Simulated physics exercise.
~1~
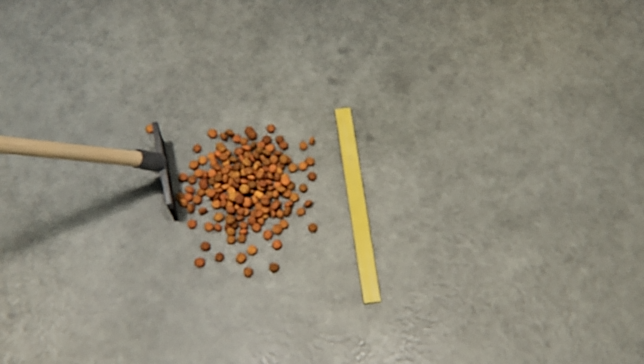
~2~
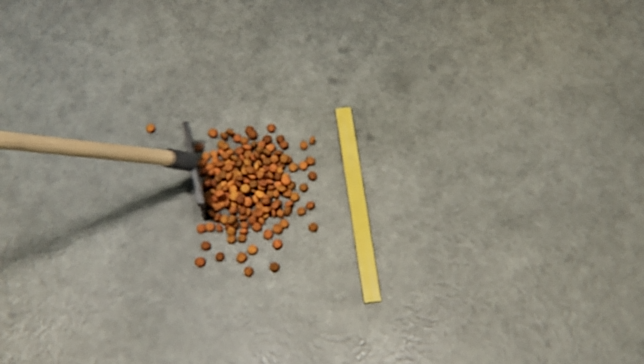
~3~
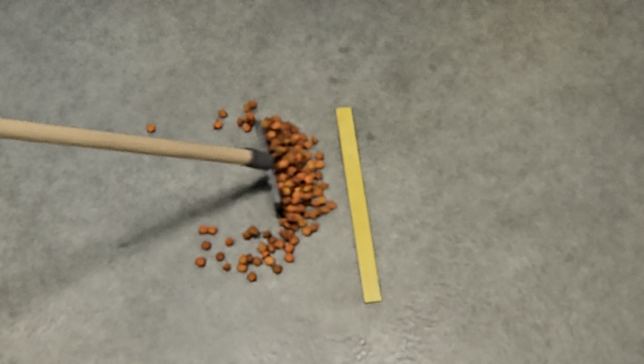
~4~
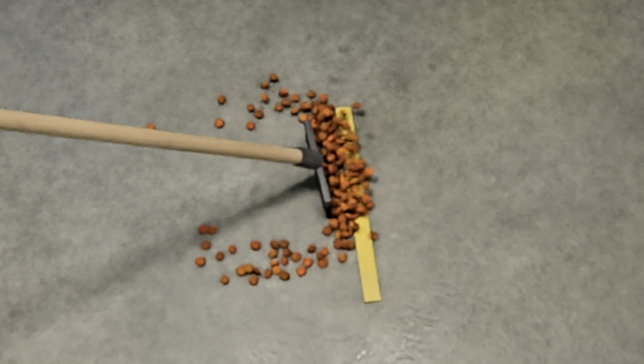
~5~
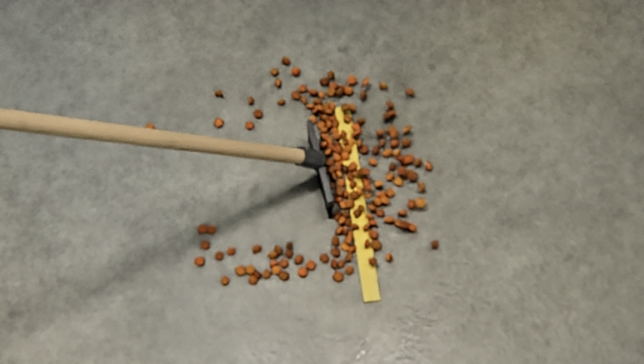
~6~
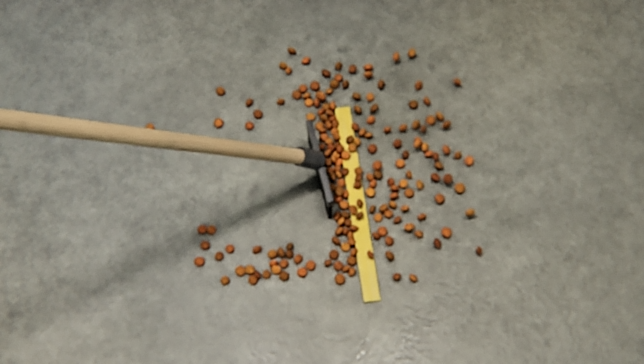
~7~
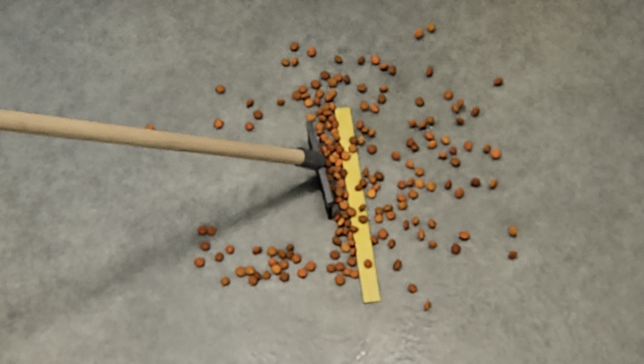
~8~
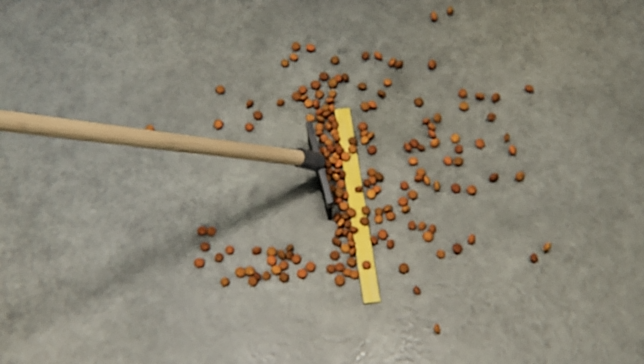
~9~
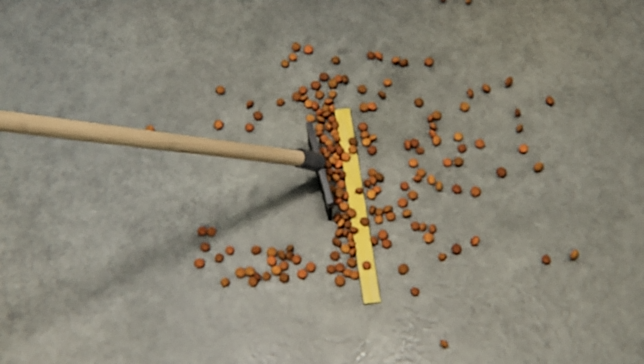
A squeegee pushing spilt brown pellets rightwards over grey floor, stopping at a yellow strip as many roll past and scatter beyond.
